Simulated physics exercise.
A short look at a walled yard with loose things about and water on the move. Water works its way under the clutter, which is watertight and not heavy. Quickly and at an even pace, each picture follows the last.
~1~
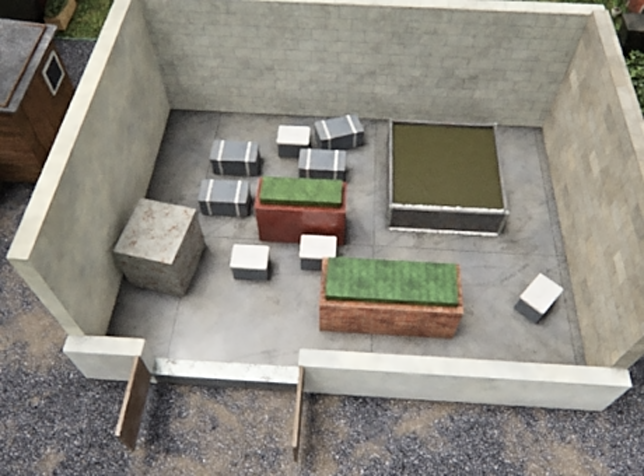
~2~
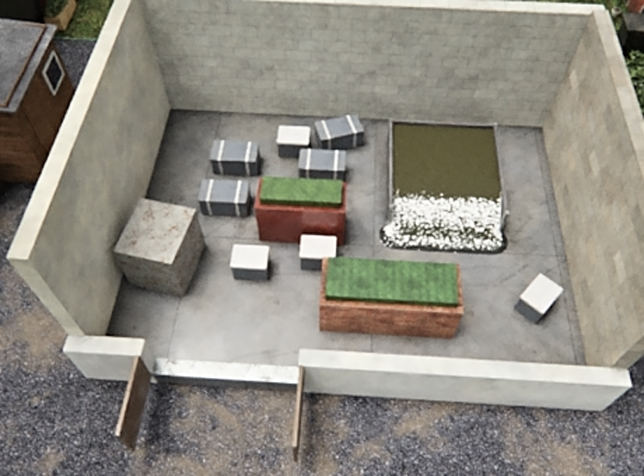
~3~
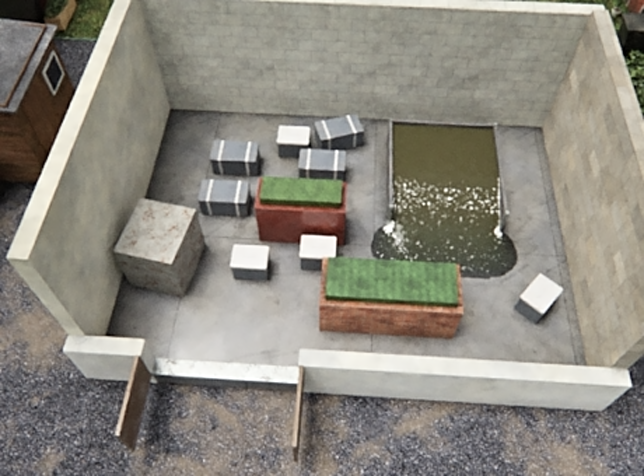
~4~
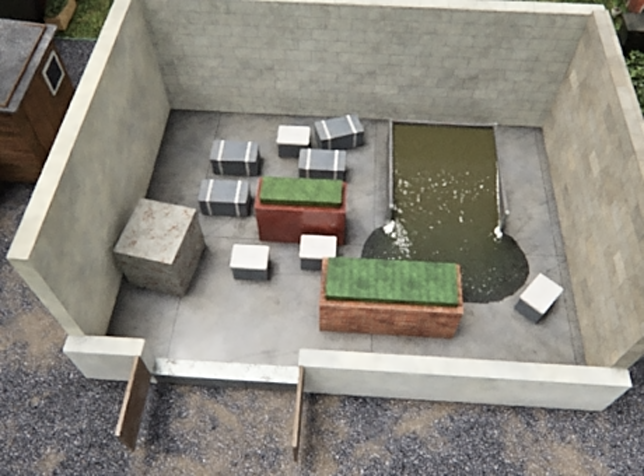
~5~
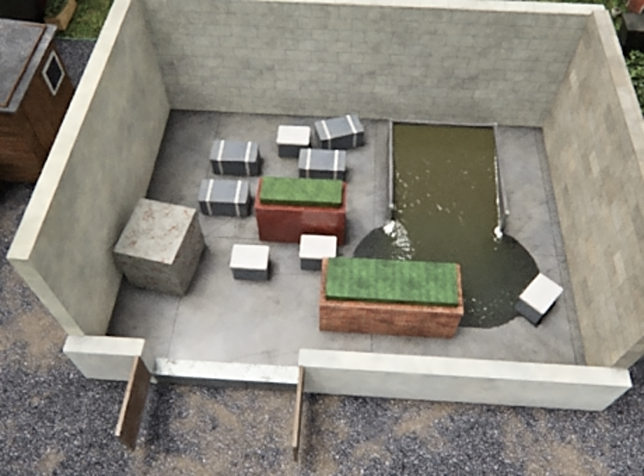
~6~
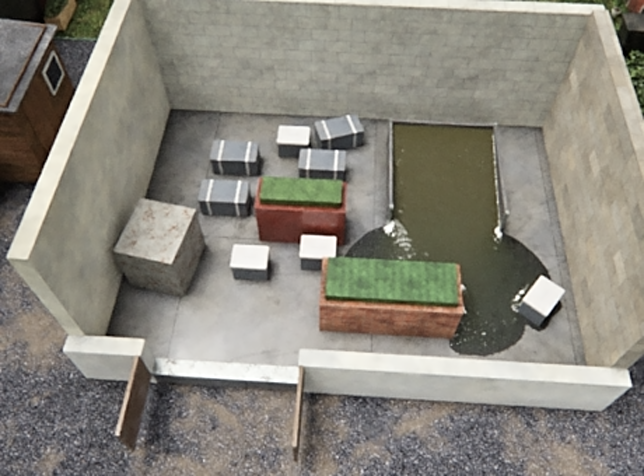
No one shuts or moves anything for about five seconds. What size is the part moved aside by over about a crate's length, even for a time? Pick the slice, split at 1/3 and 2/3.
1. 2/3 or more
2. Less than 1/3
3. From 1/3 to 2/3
Option 3: From 1/3 to 2/3.
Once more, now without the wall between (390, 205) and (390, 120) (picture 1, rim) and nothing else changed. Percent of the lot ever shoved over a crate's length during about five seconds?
About 80 per cent.
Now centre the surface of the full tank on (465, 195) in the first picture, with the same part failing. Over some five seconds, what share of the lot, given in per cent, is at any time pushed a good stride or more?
Roughly 40 percent of them.
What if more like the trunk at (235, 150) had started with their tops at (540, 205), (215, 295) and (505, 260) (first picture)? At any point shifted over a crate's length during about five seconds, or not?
Shoved clear, shoved clear, shoved clear.
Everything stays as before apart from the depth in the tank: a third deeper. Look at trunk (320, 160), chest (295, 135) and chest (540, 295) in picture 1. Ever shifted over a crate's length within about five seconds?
Object 1: Stayed below the mark. Object 2: Stayed below the mark. Object 3: Passed the mark.
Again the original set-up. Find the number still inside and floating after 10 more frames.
The answer would be 2.
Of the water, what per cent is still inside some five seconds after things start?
About 96 percent.
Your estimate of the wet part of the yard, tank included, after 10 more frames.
Roughly 40 per cent.
A moment on, 0 of 8 are well off their spots; 0 afloat.
Next, 3 of 8 are well off their spots; 2 afloat.
Later, 2 of 8 are well off their spots; 3 afloat.
In the end, 2 of 8 are well off their spots, and 3 have been at some point; 2 afloat.
